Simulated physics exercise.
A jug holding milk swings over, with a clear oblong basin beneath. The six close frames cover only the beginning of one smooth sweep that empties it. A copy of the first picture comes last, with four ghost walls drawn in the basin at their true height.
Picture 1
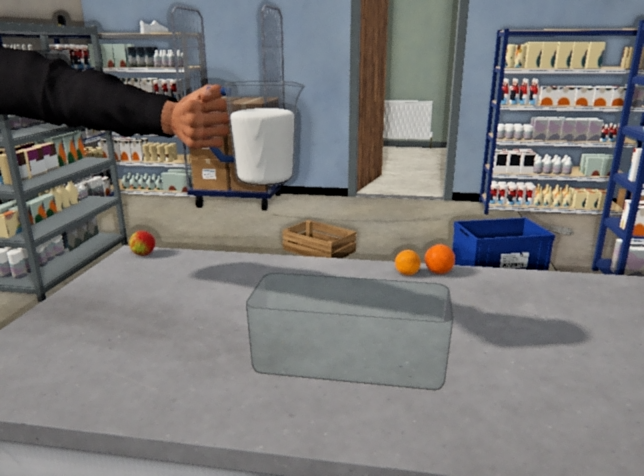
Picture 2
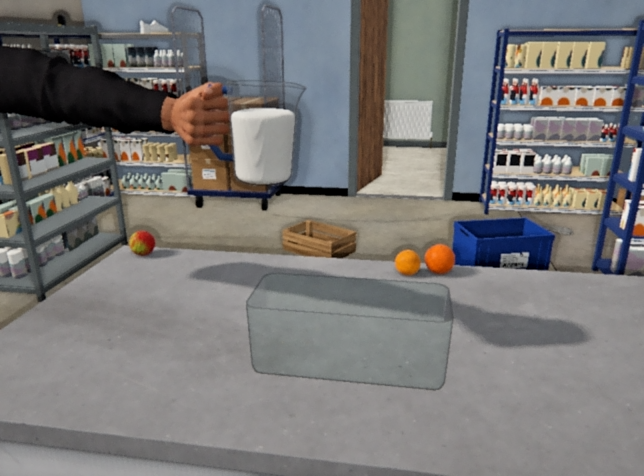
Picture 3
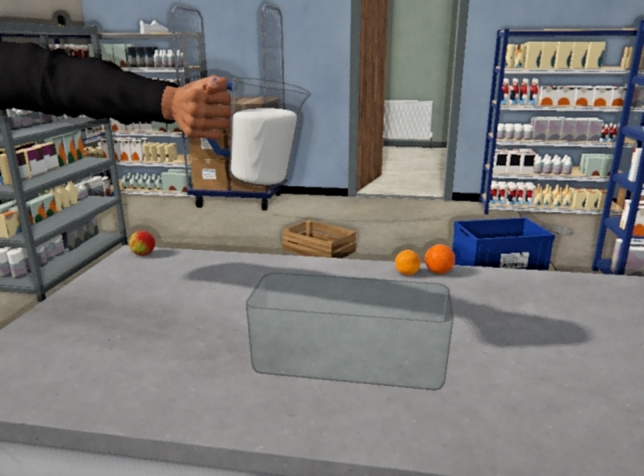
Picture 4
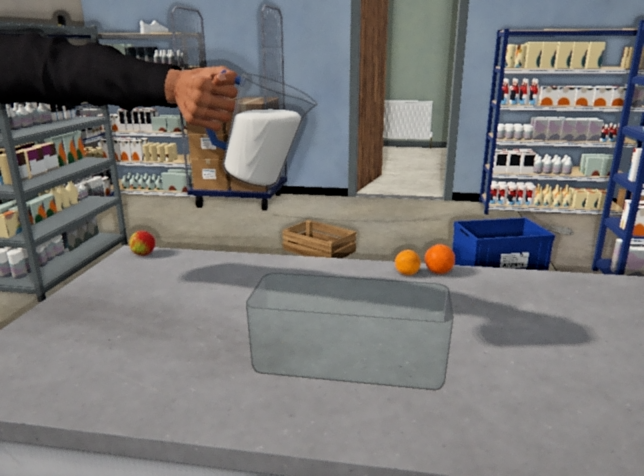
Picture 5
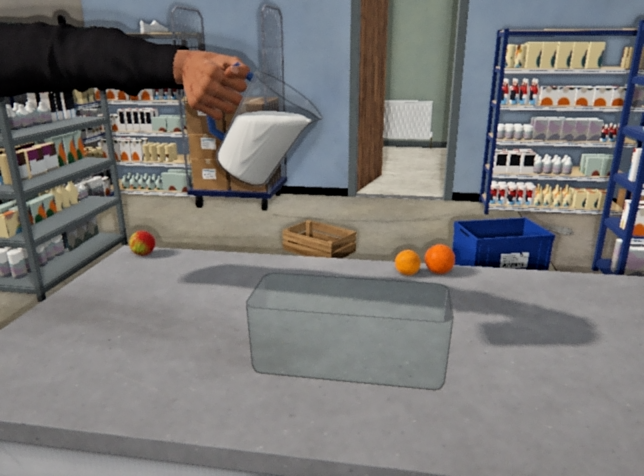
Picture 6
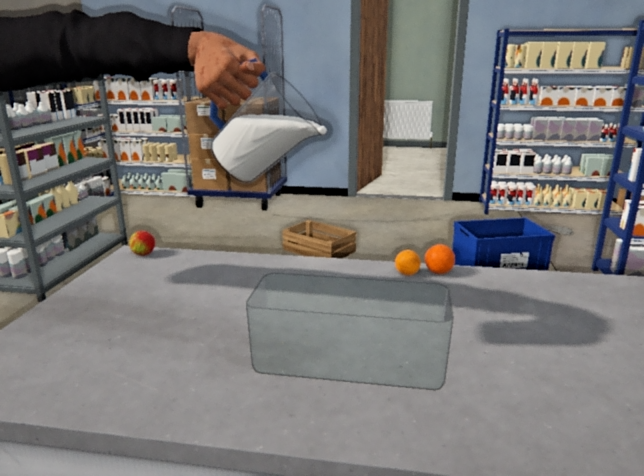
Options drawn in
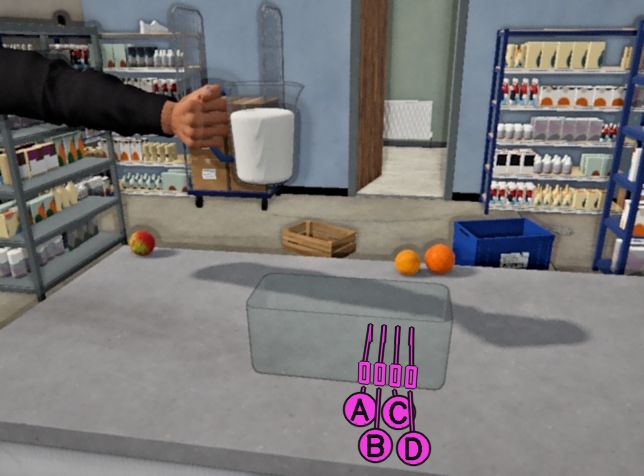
A hand tilts a clear jug of milk steadily rightward above an empty clear basin.
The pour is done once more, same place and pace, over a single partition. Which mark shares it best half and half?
I would pick slot B.
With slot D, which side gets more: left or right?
The left side.
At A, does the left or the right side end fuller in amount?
The right one.
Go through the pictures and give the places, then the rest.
Upright, lip at (303, 86); basin from (252, 369) to (445, 387); nothing has left yet, in the first picture.
Tipped about 2°, lip at (305, 88); nothing has left yet, in the second picture.
Tipped about 9°, lip at (310, 93); nothing has left yet, in the third picture.
Tipped about 20°, lip at (316, 104); nothing has left yet, in the fourth picture.
Tipped about 33°, lip at (321, 118); nothing has left yet, in the fifth picture.
Tipped about 48°, lip at (323, 134); nothing has left yet, in the sixth picture.
In magenta, A at (363, 387); B at (378, 389); C at (394, 390); D at (410, 392).
For slot A, about 13 % ends left of the wall and 84 % right of it; 3 % is lost outside.
For slot B, about 47 % ends left of the wall and 51 % right of it.
For slot C, about 83 % ends left of the wall and 10 % right of it; 6 % is lost outside.
For slot D, about 83 % ends left of the wall and 11 % right of it; 7 % is lost outside.
